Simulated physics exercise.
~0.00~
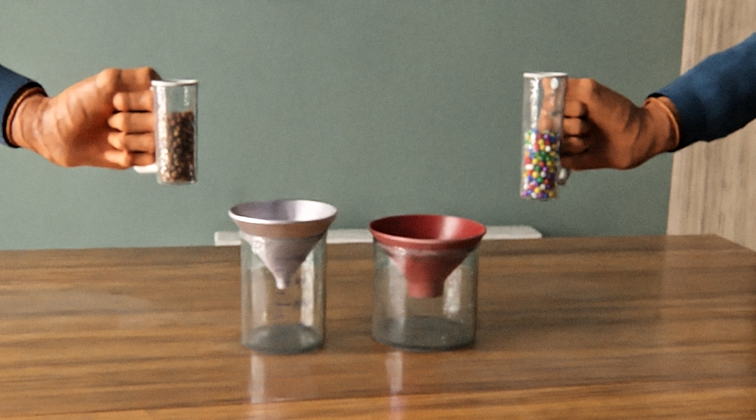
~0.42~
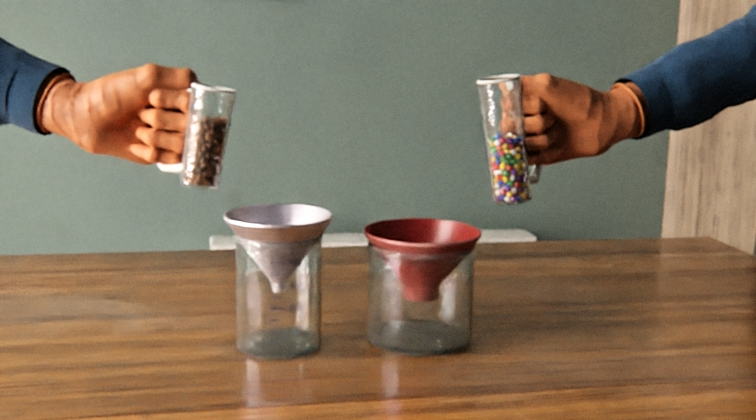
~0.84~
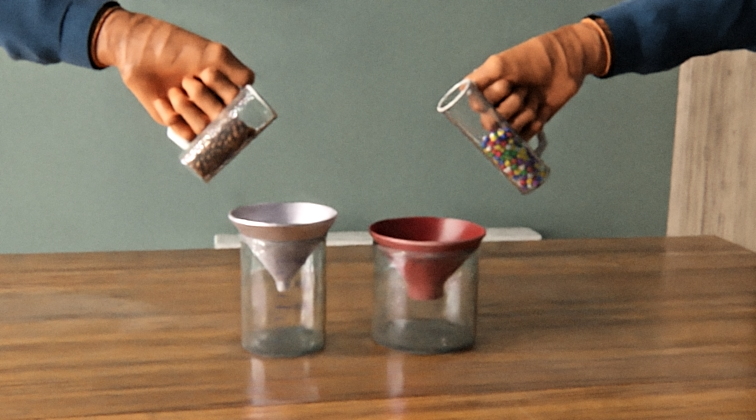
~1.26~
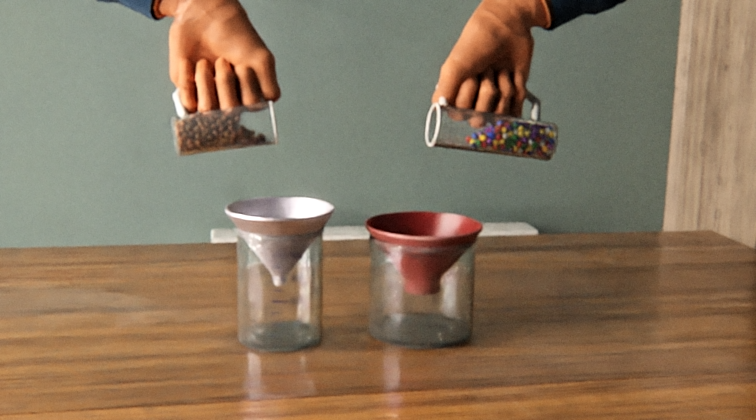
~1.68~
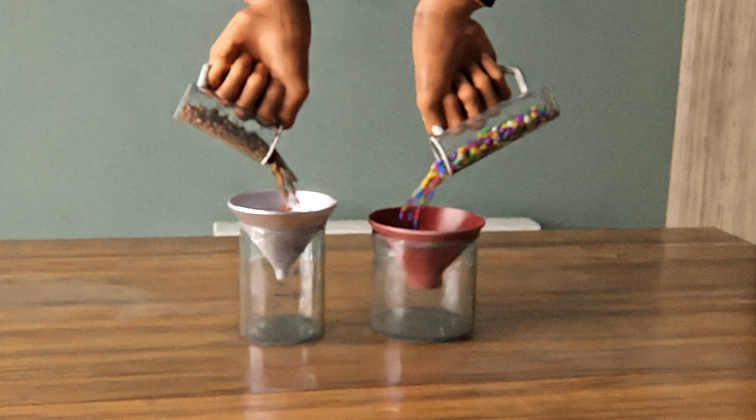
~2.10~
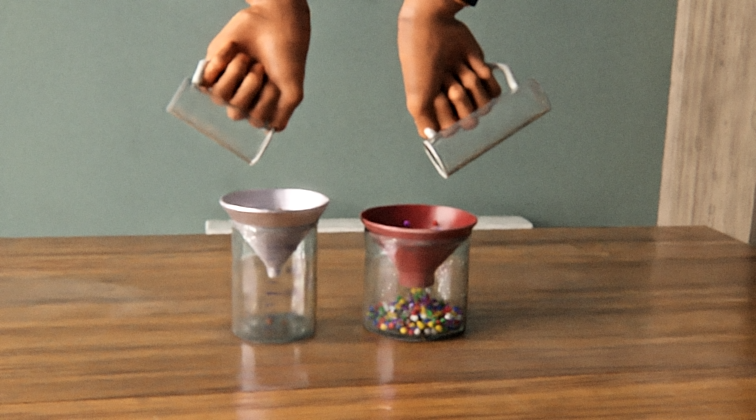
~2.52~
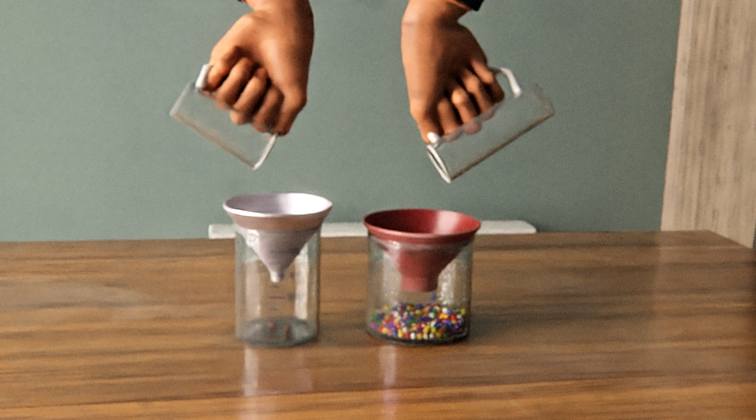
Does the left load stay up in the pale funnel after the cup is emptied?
Yes, nearly all of the brown bits stay stuck in the pale funnel and its jar is left almost empty, while the coloured beads on the right drop through into their jar.
